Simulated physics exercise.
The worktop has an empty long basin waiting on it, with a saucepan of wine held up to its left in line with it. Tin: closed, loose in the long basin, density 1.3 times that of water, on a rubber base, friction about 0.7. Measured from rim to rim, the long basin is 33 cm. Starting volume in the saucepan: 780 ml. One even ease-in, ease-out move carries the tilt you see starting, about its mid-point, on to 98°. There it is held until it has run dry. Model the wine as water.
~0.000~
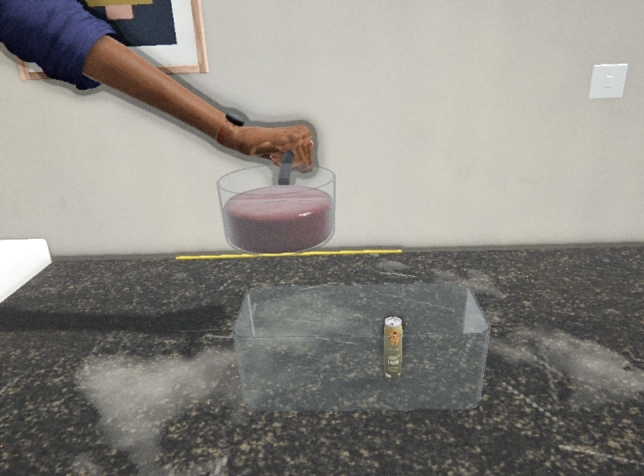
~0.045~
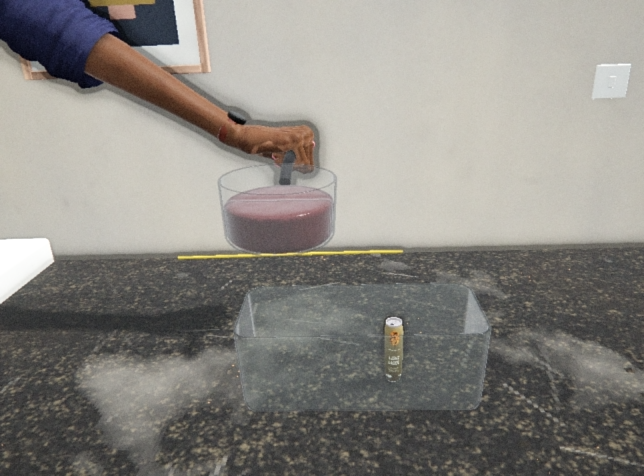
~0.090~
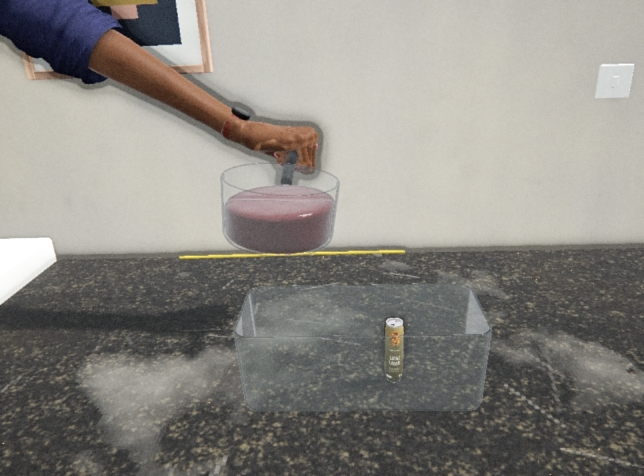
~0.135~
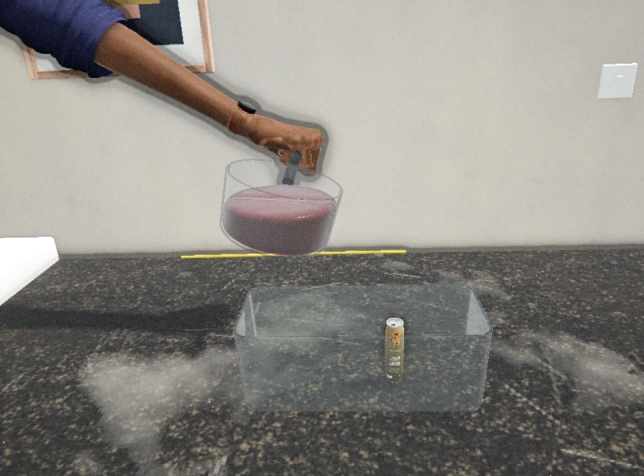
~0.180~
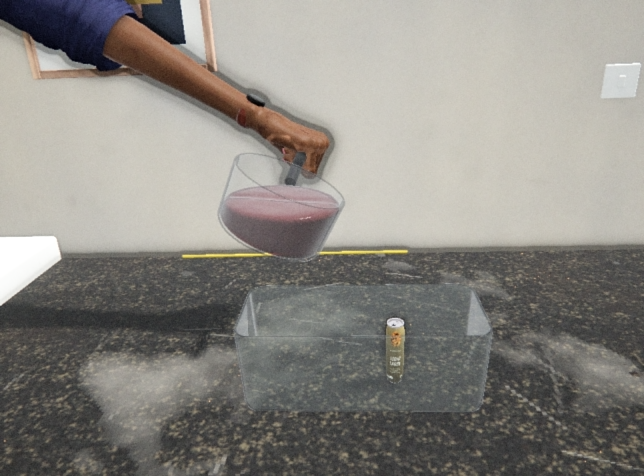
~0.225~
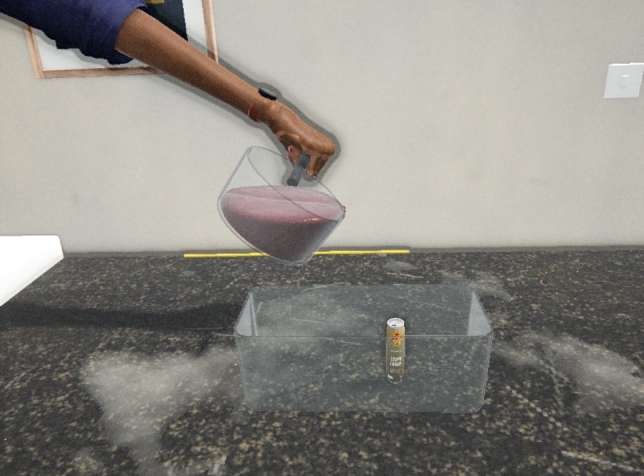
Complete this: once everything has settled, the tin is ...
Once everything has settled, the tin is lying over.
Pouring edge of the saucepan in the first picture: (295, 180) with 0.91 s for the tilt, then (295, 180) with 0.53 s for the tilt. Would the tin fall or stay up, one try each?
Run one: It does not tip. Run two: It does not tip.
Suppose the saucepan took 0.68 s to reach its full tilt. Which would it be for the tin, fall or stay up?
Then it tips over.
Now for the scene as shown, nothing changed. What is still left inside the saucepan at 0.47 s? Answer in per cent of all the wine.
Fraction remaining: Approx. 34 per cent.
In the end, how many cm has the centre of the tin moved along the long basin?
Roughly 6.0 cm.
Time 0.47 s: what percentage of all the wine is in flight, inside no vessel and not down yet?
Roughly 48 percent.
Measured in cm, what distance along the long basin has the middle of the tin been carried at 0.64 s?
Near 2 cm of travel.
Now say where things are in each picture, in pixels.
The first frame shows tilt 0°; pouring edge (334, 178); surface from (225, 201) to (333, 198); the long basin's rim runs from (241, 312) to (479, 307); the tin's top is at (393, 324).
The second frame shows tilt 2°; pouring edge (336, 179); surface from (225, 200) to (334, 198).
The third frame shows tilt 7°; pouring edge (339, 184); surface from (226, 199) to (335, 199).
The fourth frame shows tilt 15°; pouring edge (342, 193); surface from (226, 198) to (337, 200).
The fifth frame shows tilt 25°; pouring edge (344, 204); surface from (225, 197) to (340, 202).
The sixth frame shows tilt 37°; pouring edge (343, 216); surface from (223, 193) to (338, 205); 1 per cent is over the edge.
By 0.47 s the tilt is 94° and 33 per cent is still to pour; the tin stands where it began.
By 0.64 s the tilt is 98° and 11 per cent is still to pour; the tin leans 16°.
By 0.83 s the tilt is 98° and 3 per cent is still to pour; the tin leans 45°.
By 1.03 s the tilt is 98° and 1 per cent is still to pour; the tin lies on its side.
At rest the tin lies on its side.
